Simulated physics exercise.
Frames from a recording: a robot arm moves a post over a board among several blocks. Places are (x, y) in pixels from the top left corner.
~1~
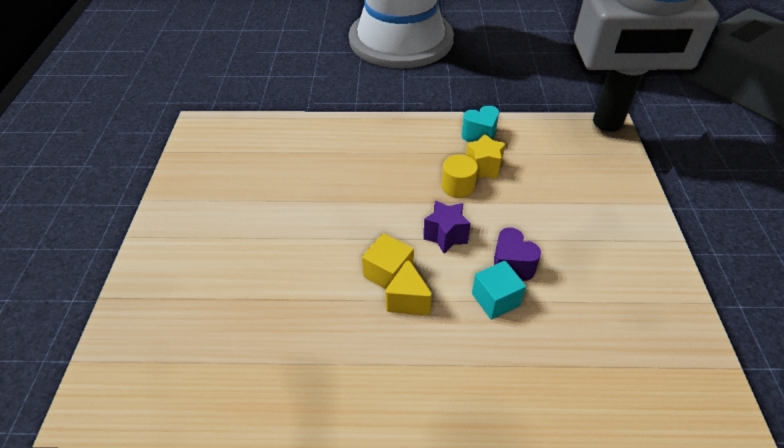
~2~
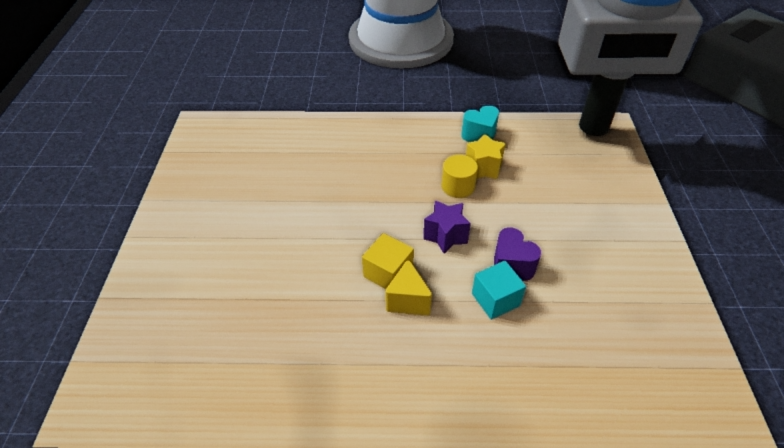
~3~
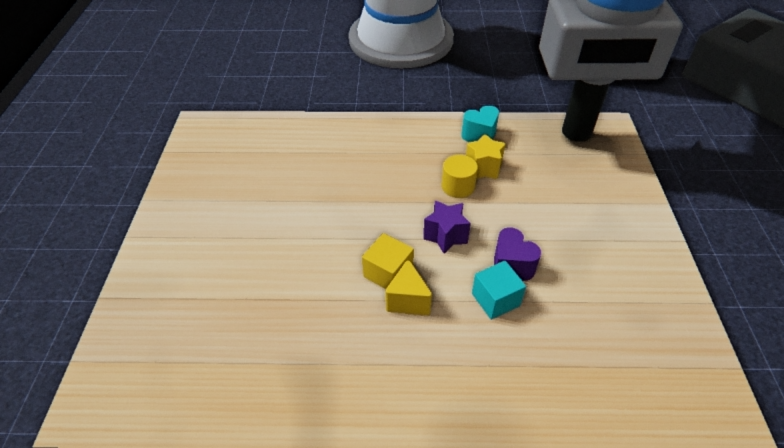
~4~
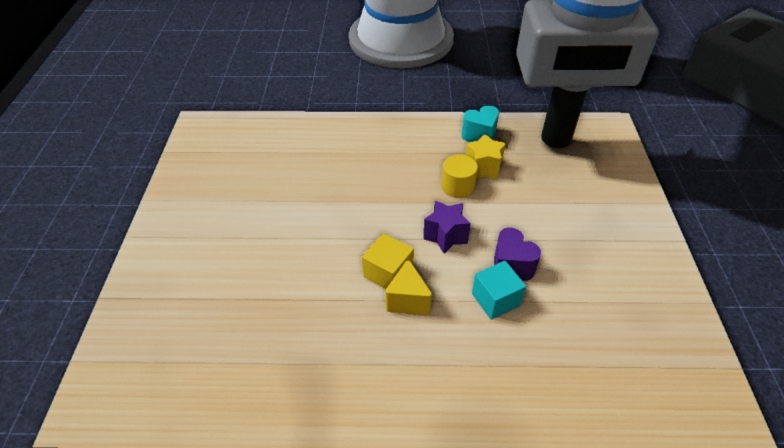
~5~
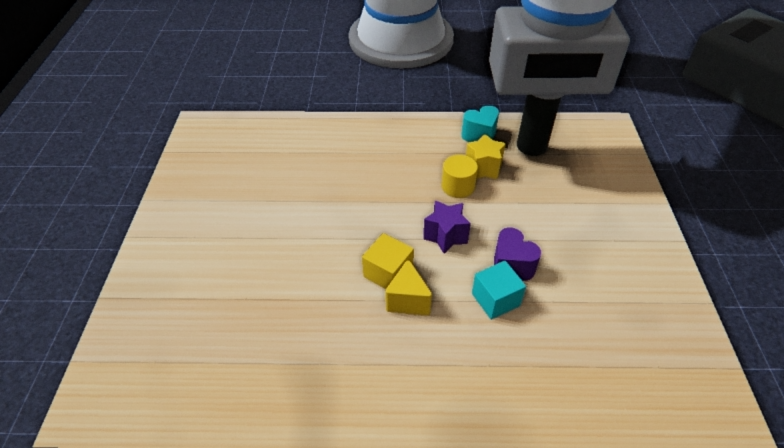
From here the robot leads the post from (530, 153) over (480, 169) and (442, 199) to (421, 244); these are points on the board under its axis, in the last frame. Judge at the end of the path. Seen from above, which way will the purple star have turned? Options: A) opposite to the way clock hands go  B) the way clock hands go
Answer: A.
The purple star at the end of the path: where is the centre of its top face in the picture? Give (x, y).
The point I'd pick in the picture is (453, 237).
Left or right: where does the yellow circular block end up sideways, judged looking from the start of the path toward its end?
Taking start-to-end as forward, the block's sideways shift goes to the right.
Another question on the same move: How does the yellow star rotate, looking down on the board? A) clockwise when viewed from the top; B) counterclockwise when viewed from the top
A.
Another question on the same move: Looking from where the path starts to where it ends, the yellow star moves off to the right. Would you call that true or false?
The statement is correct.
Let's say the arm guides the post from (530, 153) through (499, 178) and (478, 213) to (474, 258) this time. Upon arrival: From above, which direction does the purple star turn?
It twists clockwise.
What follows on the original path. One third of the way, post at (481, 163); yellow circular block at (440, 174); yellow star at (455, 155), turned 35° clockwise.
Two thirds of the way, post at (442, 194); yellow circular block at (392, 198); yellow star at (411, 174), turned 65° clockwise.
At the end, post at (421, 238); purple star at (453, 237), turned 65° anticlockwise; yellow circular block at (390, 199); turquoise heart block not moved; yellow star at (408, 176), turned 90° clockwise.
